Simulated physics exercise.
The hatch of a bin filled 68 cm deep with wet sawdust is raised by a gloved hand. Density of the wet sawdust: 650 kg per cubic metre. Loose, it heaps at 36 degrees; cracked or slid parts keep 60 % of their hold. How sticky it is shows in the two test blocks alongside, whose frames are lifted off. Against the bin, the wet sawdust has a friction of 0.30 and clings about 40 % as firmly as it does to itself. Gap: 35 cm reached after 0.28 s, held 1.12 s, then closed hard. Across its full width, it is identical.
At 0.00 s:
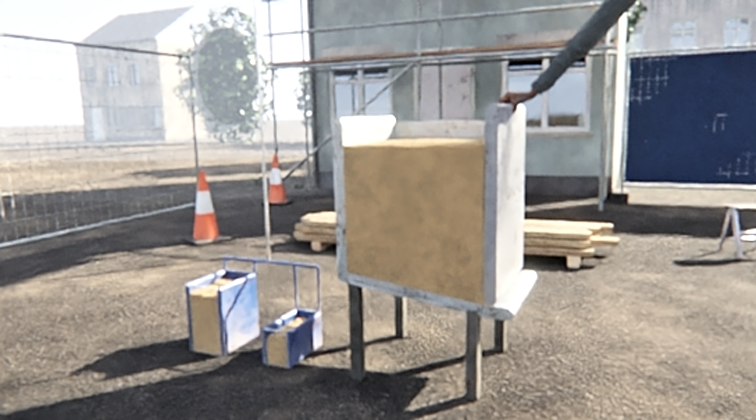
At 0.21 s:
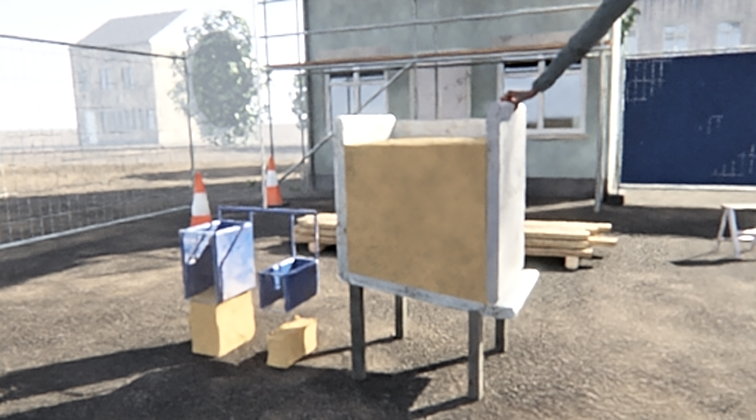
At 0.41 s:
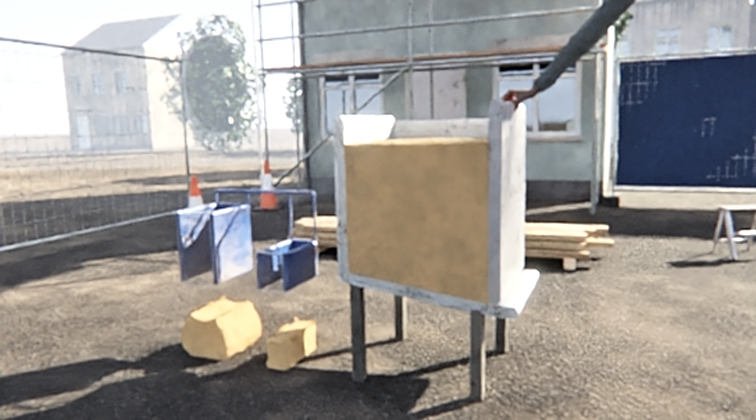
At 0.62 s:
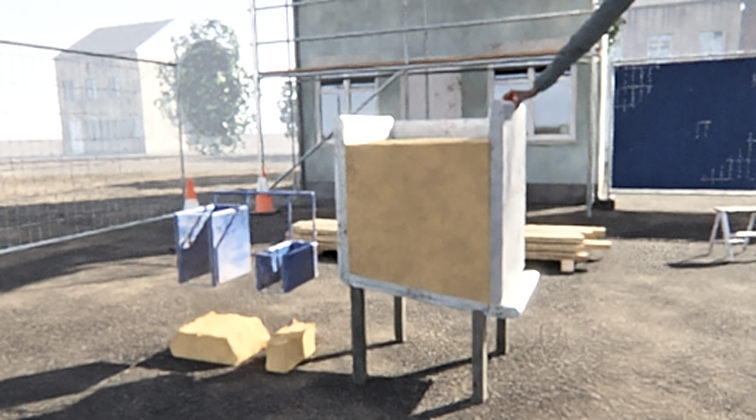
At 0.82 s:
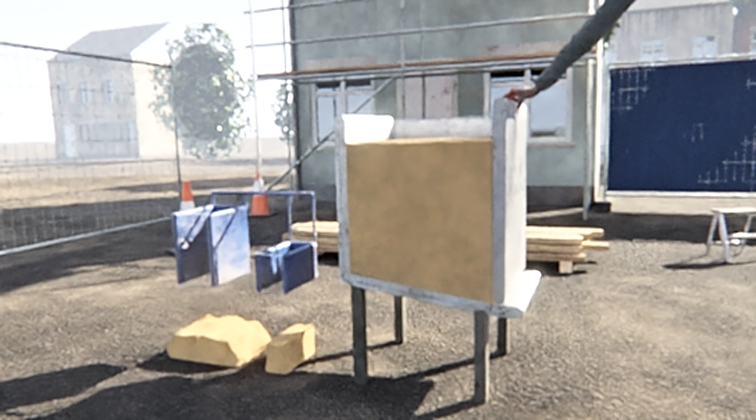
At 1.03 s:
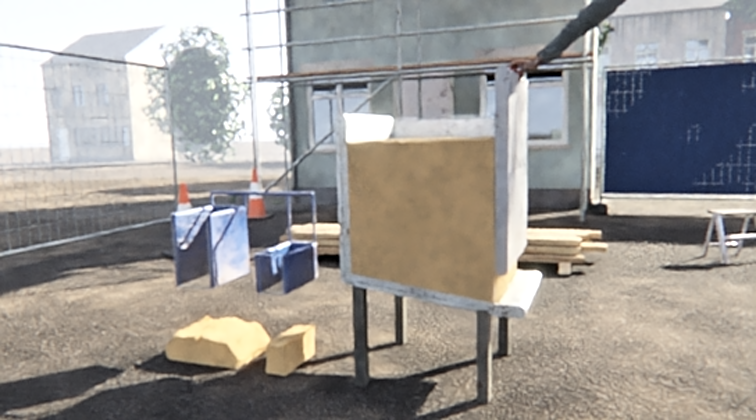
In this clip, blue moulds lift off two tan blocks, the larger left one slumping lower while the smaller keeps its height; then a gloved hand raises the hatch slightly on the right side of a filled bin.
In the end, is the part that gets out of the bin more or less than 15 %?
The figure comes in past 15 percent.
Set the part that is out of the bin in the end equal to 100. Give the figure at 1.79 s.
Roughly 30 per cent.
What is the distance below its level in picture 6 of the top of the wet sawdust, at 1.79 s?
Around 0 cm.
After 1.38 s, the hatch is 35 cm open and 0 % is out.
After 1.79 s, the hatch is 35 cm open and 8 % is out.
After 2.21 s, the hatch is 35 cm open and 17 % is out.
After 2.62 s, the hatch is 8.7 cm open and 25 % is out.
After 3.27 s, at the end, the hatch is shut and 26 % is out.
